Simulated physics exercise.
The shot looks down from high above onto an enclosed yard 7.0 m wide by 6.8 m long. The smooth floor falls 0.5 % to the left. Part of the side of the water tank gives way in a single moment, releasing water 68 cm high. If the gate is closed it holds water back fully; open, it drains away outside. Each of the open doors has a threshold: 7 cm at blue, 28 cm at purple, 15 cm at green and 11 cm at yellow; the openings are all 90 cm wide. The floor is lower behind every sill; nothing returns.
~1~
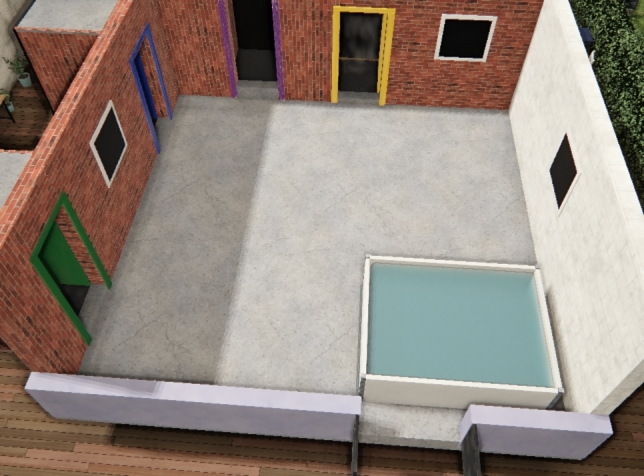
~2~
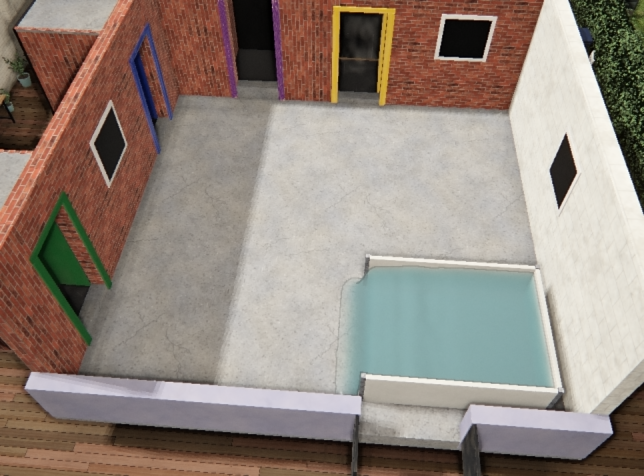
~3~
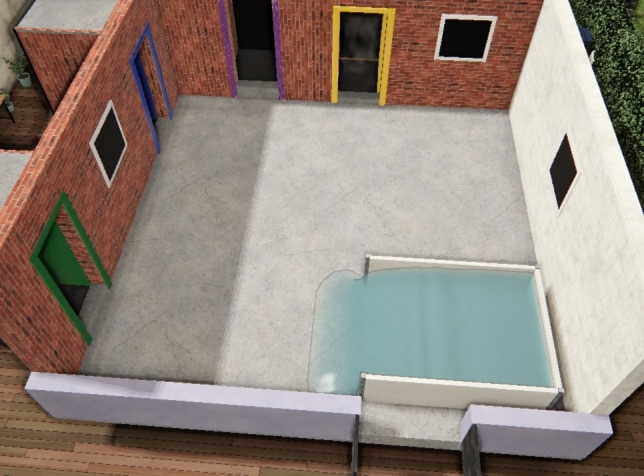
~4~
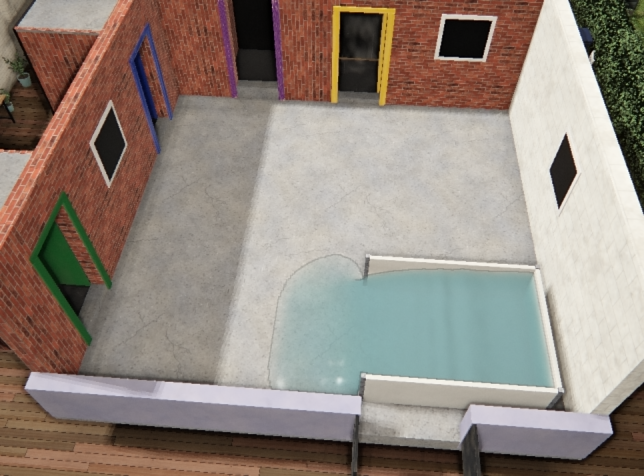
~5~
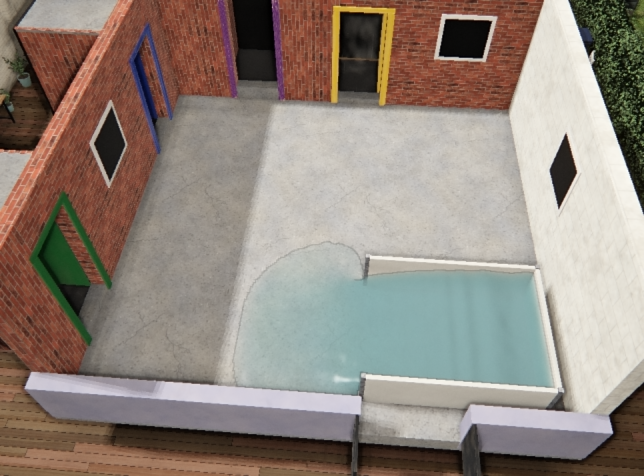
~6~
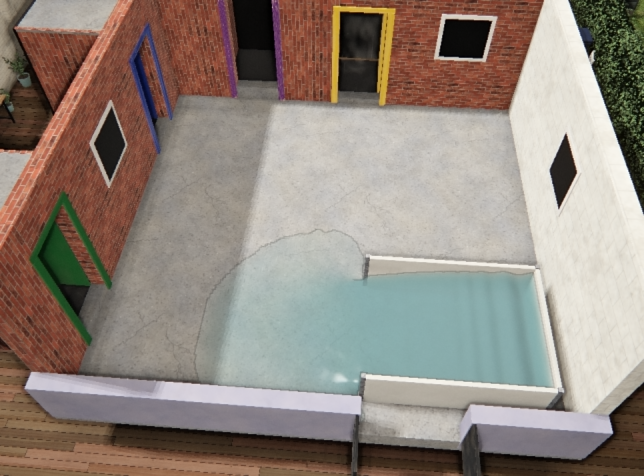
In this clip, the left side of a water tank in a brick-and-white-walled yard gives way, and water pours through the gap, spreading leftward across the smooth grey floor in a widening, rounded sheet that crosses onto the darker area.
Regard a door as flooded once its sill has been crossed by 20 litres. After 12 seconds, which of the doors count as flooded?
Blue door: Flooded; purple door: Not flooded; green door: Flooded; yellow door: Not flooded.
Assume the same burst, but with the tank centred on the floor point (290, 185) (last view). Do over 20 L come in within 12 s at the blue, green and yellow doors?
Lab note: Blue door limit exceeded; green door limit not exceeded; yellow door limit not exceeded.
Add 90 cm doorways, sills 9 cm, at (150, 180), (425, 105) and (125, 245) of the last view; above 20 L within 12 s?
Note, doorways in listed order: Goes beyond, stays short, goes beyond.
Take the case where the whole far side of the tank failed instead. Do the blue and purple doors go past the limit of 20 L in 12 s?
So blue ends up past the limit and purple ends up short of it.
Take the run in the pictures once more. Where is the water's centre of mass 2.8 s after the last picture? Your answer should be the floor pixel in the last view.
(245, 295).
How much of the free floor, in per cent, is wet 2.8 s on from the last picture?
Covered: Roughly 45 per cent.
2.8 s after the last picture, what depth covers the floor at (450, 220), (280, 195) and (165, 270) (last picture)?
Depths in turn: Roughly 0, 1 and 24 centimetres.
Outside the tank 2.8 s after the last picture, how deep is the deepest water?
Depth: Approx. 33 cm.
Then, 0.7 s after the last picture water covers 30 % of the floor and is deepest (32 cm) near (71, 395); blue door not reached, purple door not reached, green door 23 cm at the sill, 3 L in, yellow door not reached.
Then, 1.5 s after the last picture water covers 40 % of the floor and is deepest (46 cm) near (87, 384); blue door not reached, purple door not reached, green door 37 cm at the sill, 71 L in, yellow door not reached.
Then, 2.8 s after the last picture water covers 45 % of the floor and is deepest (33 cm) near (75, 383); blue door 11 cm at the sill, 1 L in, purple door not reached, green door 32 cm at the sill, 223 L in, yellow door not reached.
Then, 6.3 s after the last picture water covers 75 % of the floor and is deepest (19 cm) near (170, 122); blue door 13 cm at the sill, 29 L in, purple door 15 cm at the sill, 0 L in, green door 11 cm at the sill, 299 L in, yellow door 10 cm at the sill, 0 L in.
Then, 11.3 s after the last picture water covers 95 % of the floor and is deepest (14 cm) near (568, 432); blue door 9 cm at the sill, 102 L in, purple door 8 cm at the sill, 0 L in, green door 5 cm at the sill, 299 L in, yellow door 6 cm at the sill, 0 L in.
